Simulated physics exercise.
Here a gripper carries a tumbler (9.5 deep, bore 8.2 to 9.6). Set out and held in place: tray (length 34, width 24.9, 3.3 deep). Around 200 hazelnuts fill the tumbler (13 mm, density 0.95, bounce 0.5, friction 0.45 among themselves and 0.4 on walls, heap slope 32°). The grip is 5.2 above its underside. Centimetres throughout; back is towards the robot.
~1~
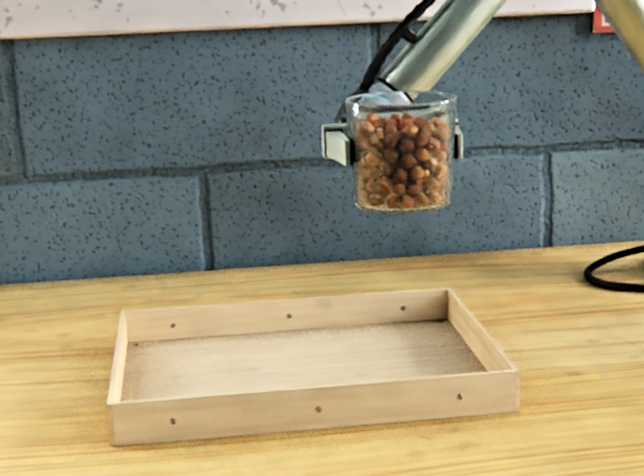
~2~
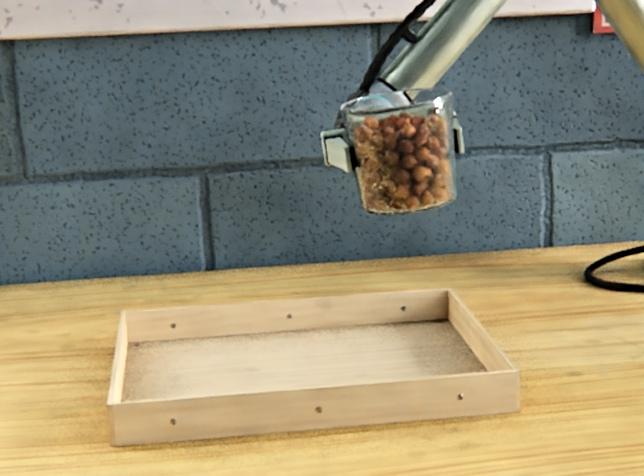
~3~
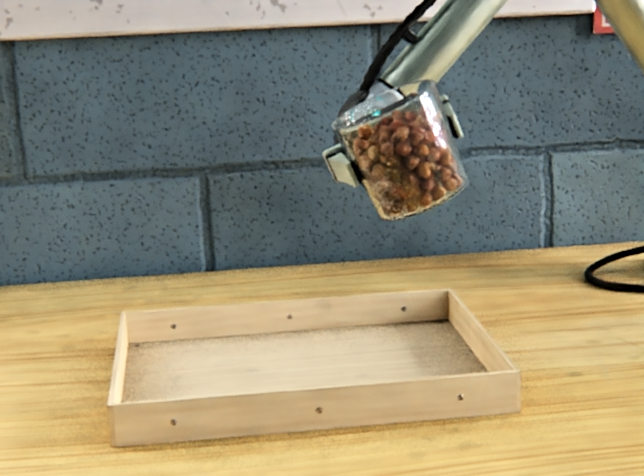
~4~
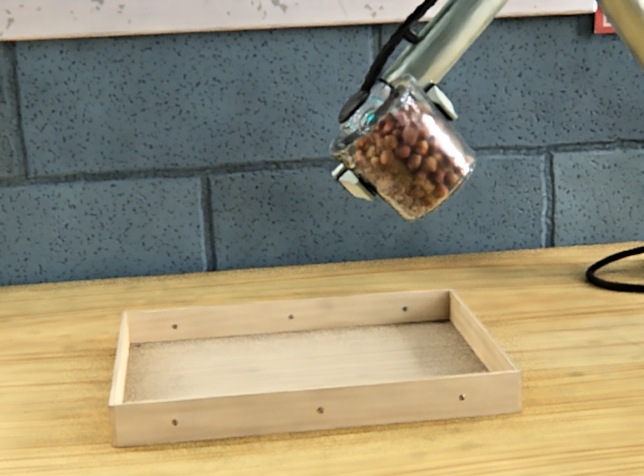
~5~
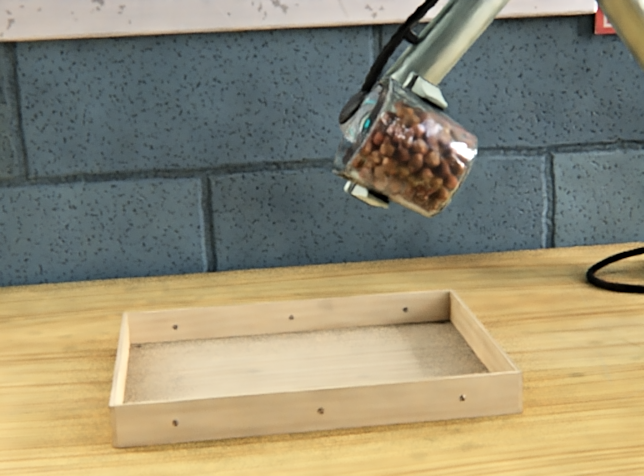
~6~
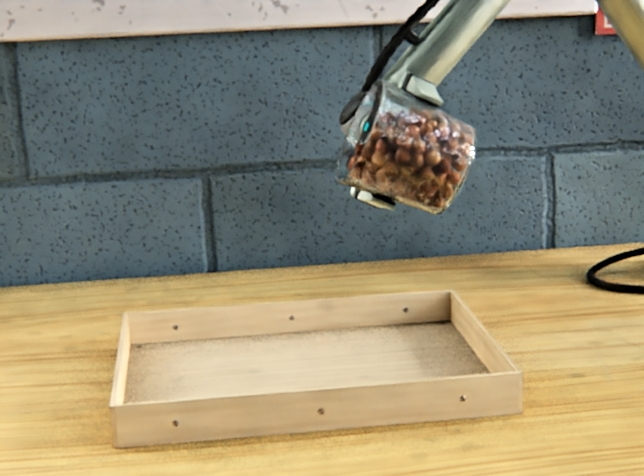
Above a shallow wooden tray on a wooden table, a robot gripper steadily tilting a clear tumbler of hazelnuts to a steep angle.
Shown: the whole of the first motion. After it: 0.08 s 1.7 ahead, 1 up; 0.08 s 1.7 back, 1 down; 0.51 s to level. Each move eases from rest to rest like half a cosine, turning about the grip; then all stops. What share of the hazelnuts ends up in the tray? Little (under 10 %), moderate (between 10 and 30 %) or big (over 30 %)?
In the tray the share is moderate, between 10 and 30 %.
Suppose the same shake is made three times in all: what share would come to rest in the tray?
It would be near 30 per cent.
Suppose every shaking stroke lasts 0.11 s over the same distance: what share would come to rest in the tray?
In that case some 10 per cent.
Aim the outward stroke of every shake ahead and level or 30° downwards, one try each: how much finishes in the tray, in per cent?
About 15 and 5 per cent.
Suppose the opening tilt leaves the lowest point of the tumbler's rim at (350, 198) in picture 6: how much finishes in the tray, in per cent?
About 45 per cent.
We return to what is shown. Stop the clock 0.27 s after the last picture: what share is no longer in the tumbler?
Near 15 per cent so far.
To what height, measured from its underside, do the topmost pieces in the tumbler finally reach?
Roughly 8.5 cm.
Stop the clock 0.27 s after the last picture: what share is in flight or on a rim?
Some 11 per cent.
Then, 0.27 s on, tilted 57° forward, highest piece 23 above the table; 166 in the tumbler, 7 in the tray, 22 in flight or on a rim.
Then, 0.54 s on, tilted 10° forward, highest piece 25 above the table; 162 in the tumbler, 31 in the tray, 2 in flight or on a rim.
Then, 0.87 s on, level, highest piece 25 above the table; 162 in the tumbler, 33 in the tray.
Then, 1.92 s on, level, highest piece 25 above the table; 162 in the tumbler, 33 in the tray.
In the end, 162 in the tumbler, 33 in the tray. That is 17 % in the tray.
